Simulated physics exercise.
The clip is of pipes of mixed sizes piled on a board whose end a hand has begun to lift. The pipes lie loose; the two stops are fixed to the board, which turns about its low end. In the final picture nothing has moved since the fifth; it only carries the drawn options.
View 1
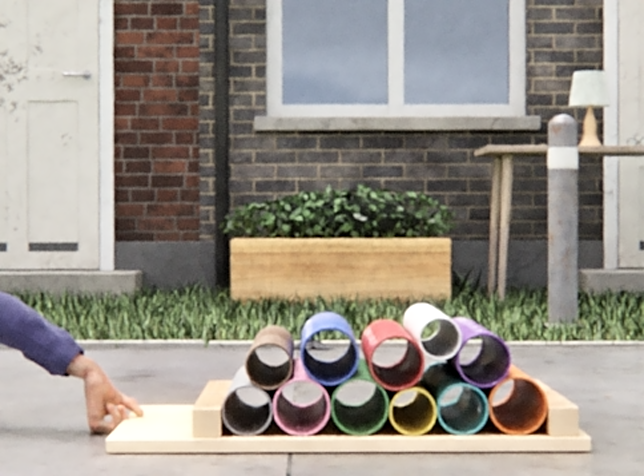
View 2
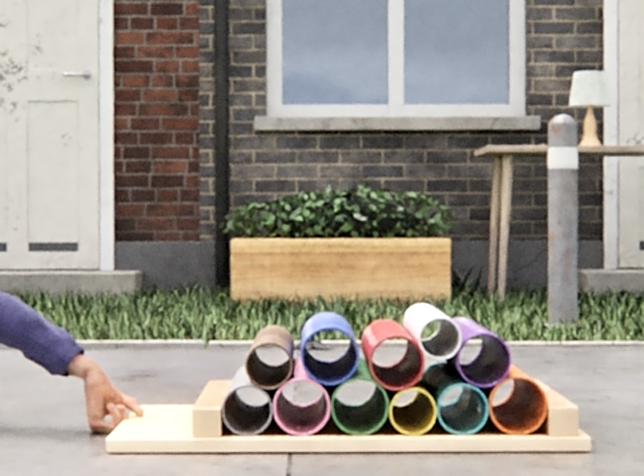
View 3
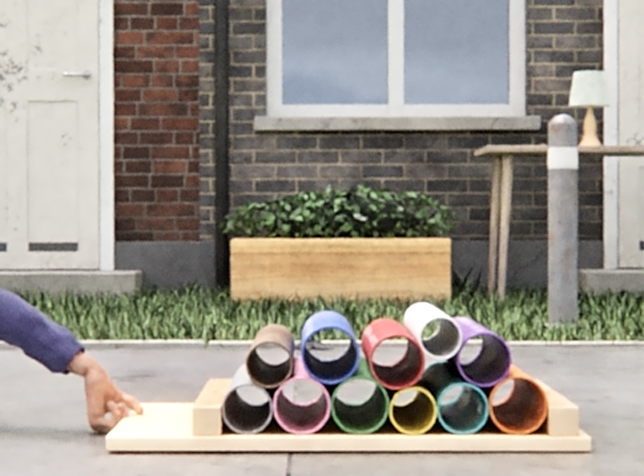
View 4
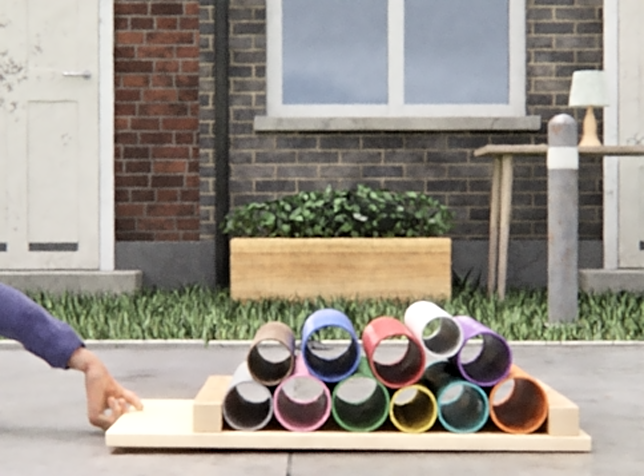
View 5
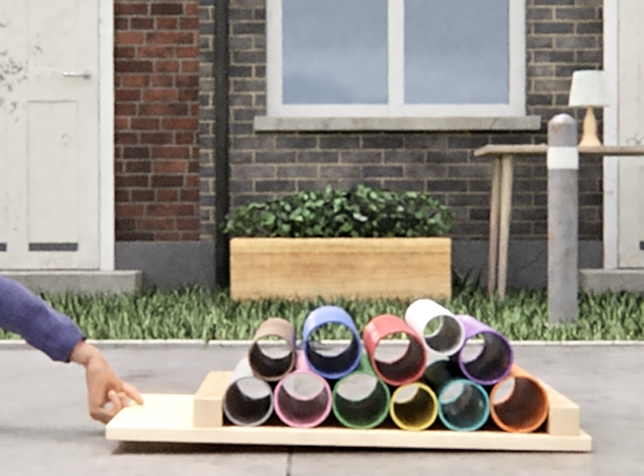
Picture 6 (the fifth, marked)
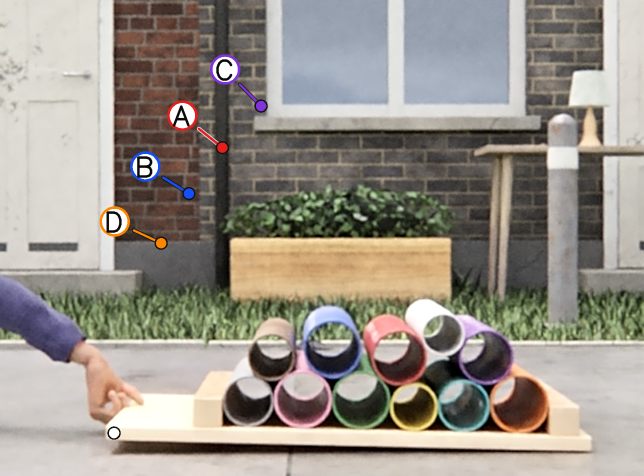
A hand slightly raises the left end of a board piled with loose coloured pipes.
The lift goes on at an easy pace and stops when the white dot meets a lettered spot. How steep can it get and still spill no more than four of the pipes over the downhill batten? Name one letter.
Raise it to B.
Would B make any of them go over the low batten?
At B: Yes.
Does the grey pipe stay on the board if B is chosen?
The grey pipe: Yes.
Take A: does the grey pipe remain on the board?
The grey pipe: Yes.
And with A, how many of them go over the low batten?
It comes to five.
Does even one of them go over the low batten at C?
At C: Yes.
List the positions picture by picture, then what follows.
The first picture shows board (346, 413); grey pipe (247, 410); pink pipe (302, 407).
The second picture shows pink pipe (302, 407); green pipe (360, 407).
The third picture shows board (346, 412); grey pipe (247, 409); pink pipe (302, 406); purple pipe (484, 360).
The fourth picture shows board (346, 410); grey pipe (248, 406); pink pipe (302, 403).
The fifth picture shows board (346, 407); grey pipe (248, 401); pink pipe (303, 399).
On the marked copy, A at (223, 148); B at (189, 194); C at (261, 106); D at (161, 243); the white dot at (114, 433).
Taking B. A third of the way, board at 19°.
Two thirds of the way, board at 32°.
When it is over, board at 32°, four over the low batten (purple, blue, red, white).
As for the rest, A five over the low batten; C five over the low batten; D none over the low batten.
